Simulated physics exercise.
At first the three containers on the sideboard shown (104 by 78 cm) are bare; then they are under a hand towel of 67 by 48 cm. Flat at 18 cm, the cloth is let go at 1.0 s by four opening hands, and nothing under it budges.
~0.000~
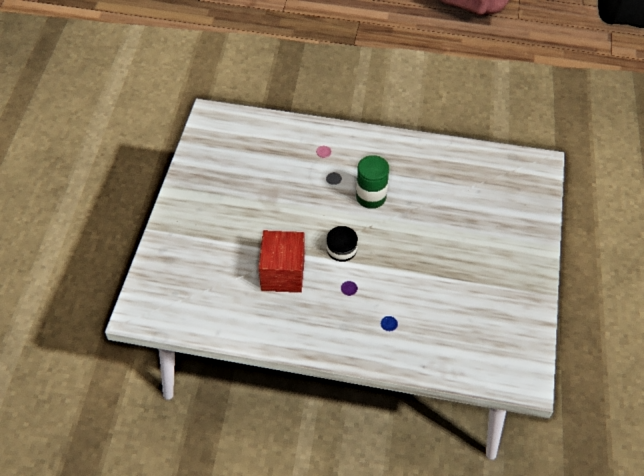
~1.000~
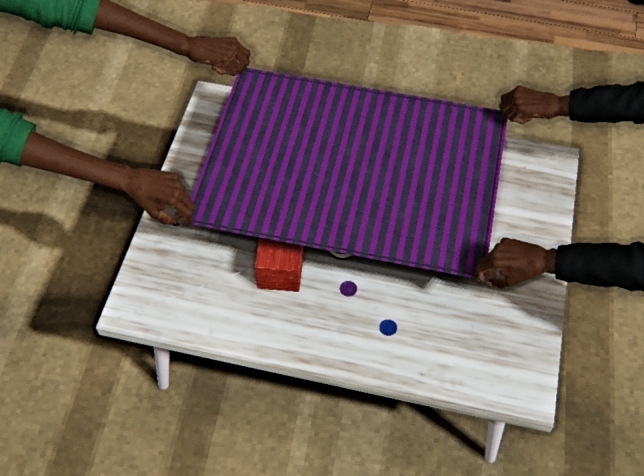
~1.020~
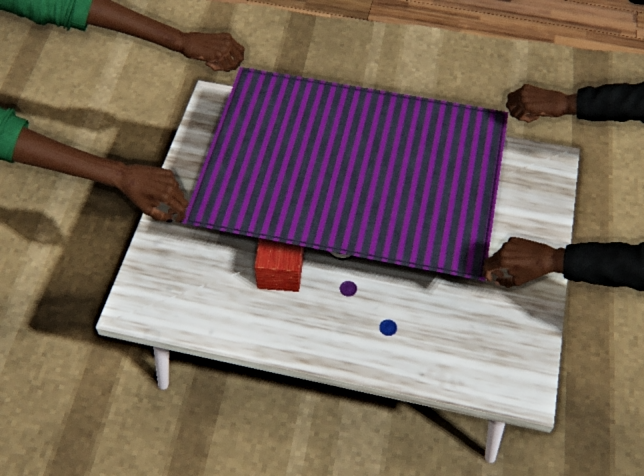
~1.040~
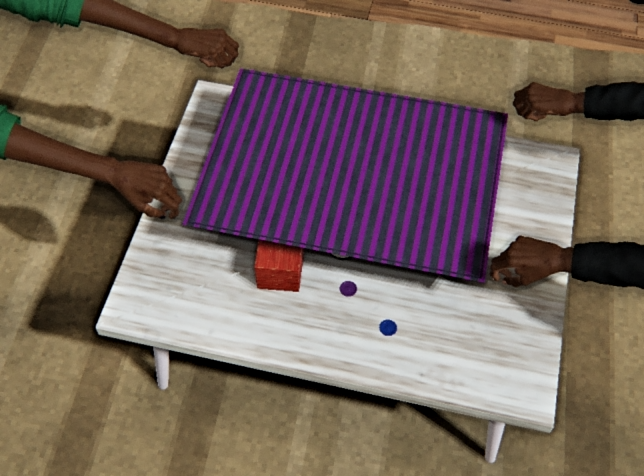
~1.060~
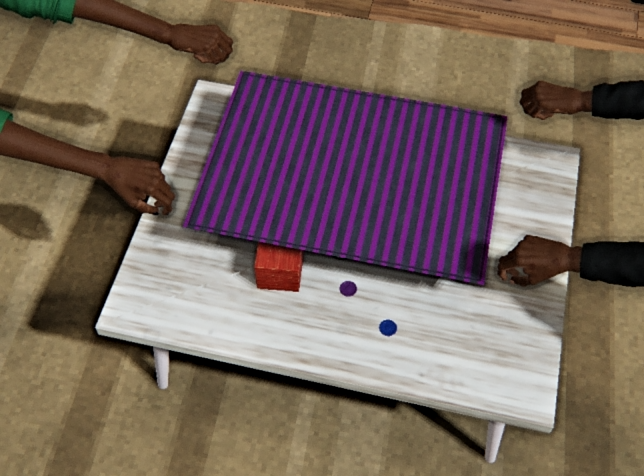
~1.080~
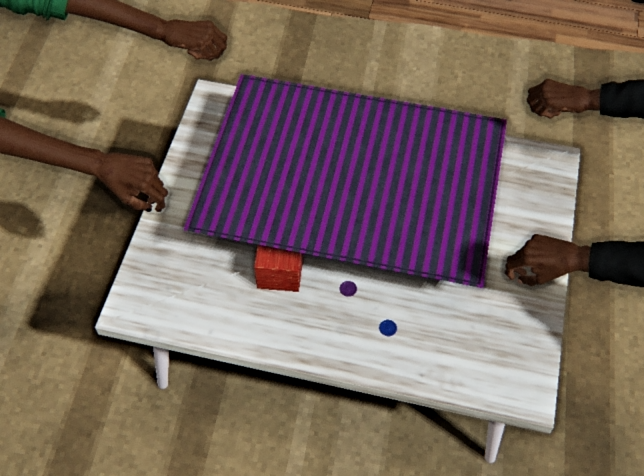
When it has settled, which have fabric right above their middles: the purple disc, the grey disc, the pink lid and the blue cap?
The purple disc still shows, the grey disc vanishes under it, the pink lid vanishes under it, the blue cap still shows.
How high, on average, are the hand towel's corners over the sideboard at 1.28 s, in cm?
1 cm.
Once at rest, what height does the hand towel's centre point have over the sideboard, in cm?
About 9 cm up.
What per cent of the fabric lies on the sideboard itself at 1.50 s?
Roughly 35 per cent.
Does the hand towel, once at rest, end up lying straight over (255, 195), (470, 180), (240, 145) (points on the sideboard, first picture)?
The first is hidden; the second is left exposed; the third is left exposed.
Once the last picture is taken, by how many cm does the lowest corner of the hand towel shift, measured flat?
6 cm.
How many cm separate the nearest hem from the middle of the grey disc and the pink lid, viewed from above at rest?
About 10 cm, 2 cm.
At 1.3 s, 35 % of it is down, spanning 60 by 48 cm, above grey disc, pink lid.
At 1.5 s, 35 % of it is down, spanning 60 by 49 cm, above grey disc, pink lid.
At 1.7 s, 40 % of it is down, spanning 60 by 48 cm, above grey disc, pink lid.
At 1.9 s, 40 % of it is down, spanning 60 by 48 cm, above grey disc, pink lid.
At 2.7 s, 40 % of it is down, spanning 60 by 48 cm, above grey disc, pink lid.
